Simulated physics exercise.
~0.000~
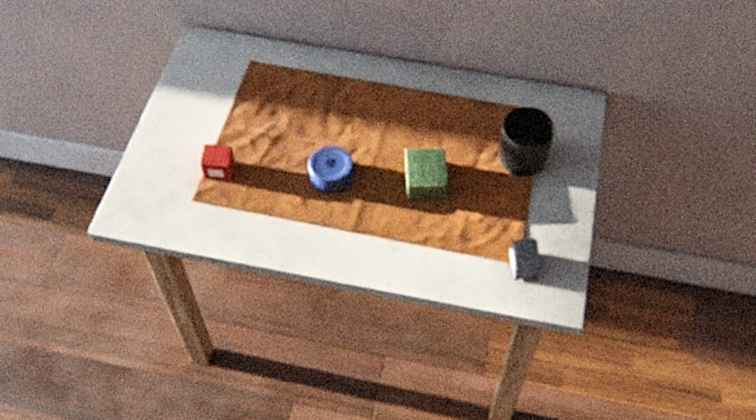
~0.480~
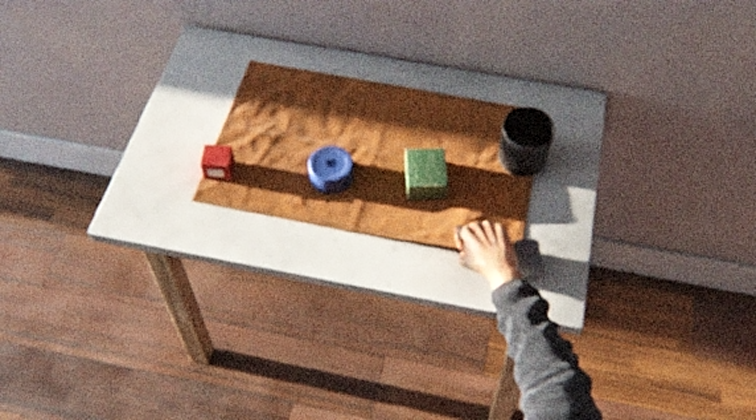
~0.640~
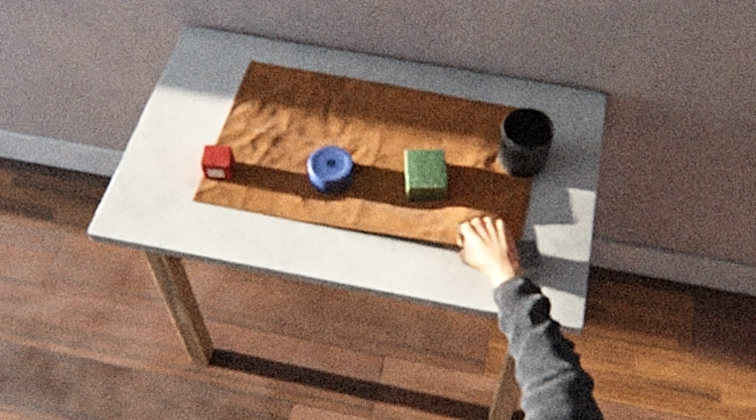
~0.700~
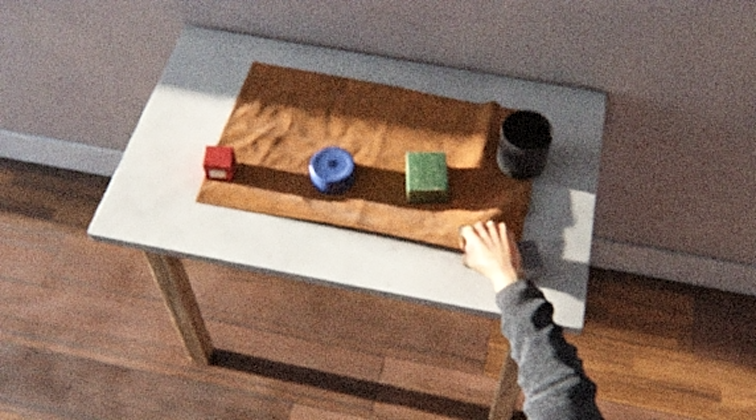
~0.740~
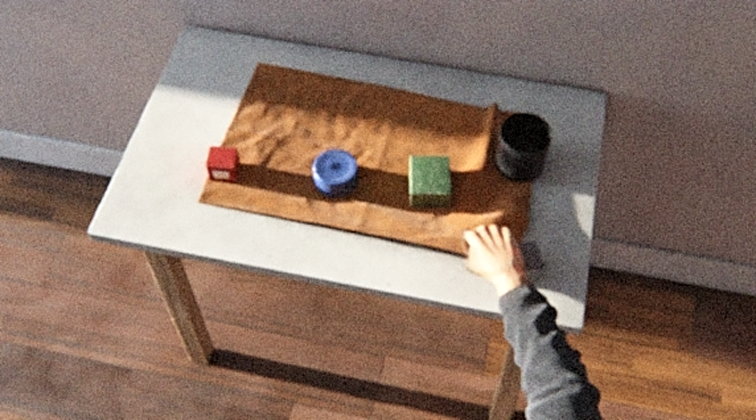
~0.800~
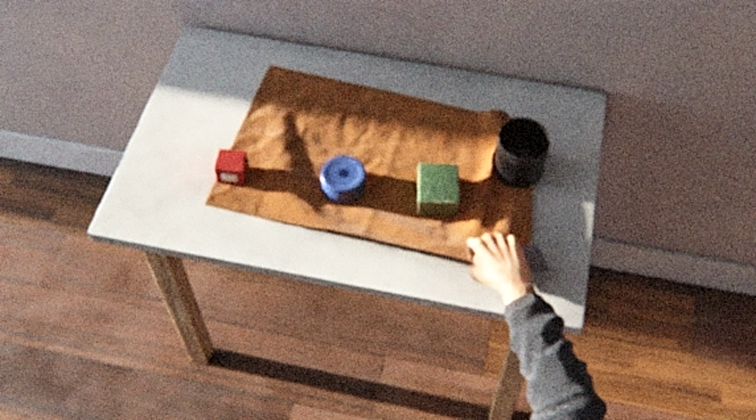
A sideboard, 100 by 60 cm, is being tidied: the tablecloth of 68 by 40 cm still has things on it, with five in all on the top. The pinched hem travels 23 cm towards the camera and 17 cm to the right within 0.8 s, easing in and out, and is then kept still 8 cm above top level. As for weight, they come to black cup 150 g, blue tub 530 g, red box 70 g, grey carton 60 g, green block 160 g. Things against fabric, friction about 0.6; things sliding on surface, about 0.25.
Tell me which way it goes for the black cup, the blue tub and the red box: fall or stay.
My prediction: The black cup is a casualty. The blue tub is a survivor. The red box is a survivor.
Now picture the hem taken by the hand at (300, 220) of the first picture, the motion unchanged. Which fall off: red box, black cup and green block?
Result: Red box leaves the top; black cup keeps its place; green block keeps its place.
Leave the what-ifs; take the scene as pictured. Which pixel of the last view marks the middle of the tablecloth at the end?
It sits near (465, 262) in pixels.
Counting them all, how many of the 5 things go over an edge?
My count is 2.
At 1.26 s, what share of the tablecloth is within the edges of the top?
Near 75 in a hundred.
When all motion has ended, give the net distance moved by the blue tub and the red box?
Net shift, approx.: Blue tub = 30 cm, red box = 25 cm.
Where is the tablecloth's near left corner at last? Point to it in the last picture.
At about (268, 273).
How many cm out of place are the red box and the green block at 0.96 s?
The red box is 10 cm out, the green block 15 cm.
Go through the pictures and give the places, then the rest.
In the first picture, black cup (529, 127); blue tub (331, 163); red box (216, 155); tablecloth corners (192, 200) (251, 61).
In the second picture, tablecloth corners (192, 201) (251, 61); grip (463, 249).
In the third picture, tablecloth corners (193, 201) (251, 61); grip (464, 246).
In the fourth picture, black cup (528, 130); green block (427, 170); tablecloth corners (195, 202) (254, 62); grip (466, 250).
In the fifth picture, red box (221, 156); black cup (526, 133); green block (430, 174); tablecloth corners (198, 202) (259, 63); grip (469, 254).
In the sixth picture, black cup (525, 138); blue tub (343, 173); red box (230, 159); tablecloth corners (205, 204) (270, 66); grip (474, 261).
After 1.0 s, 100 % of the tablecloth is still over the top; black cup 12 cm off its start, blue tub 11 cm off its start, red box 10 cm off its start.
After 1.1 s, 95 % of the tablecloth is still over the top; black cup 21 cm off its start, blue tub 19 cm off its start, red box 16 cm off its start.
After 1.3 s, 75 % of the tablecloth is still over the top; black cup 31 cm off its start at (609, 246), blue tub 26 cm off its start at (408, 253), red box 23 cm off its start at (290, 218).
After 1.4 s, 65 % of the tablecloth is still over the top; black cup over the edge, blue tub 30 cm off its start, red box 26 cm off its start.
After 3.0 s, 70 % of the tablecloth is still over the top; black cup over the edge, blue tub 30 cm off its start at (418, 267), red box 26 cm off its start at (299, 230), grey carton over the edge.
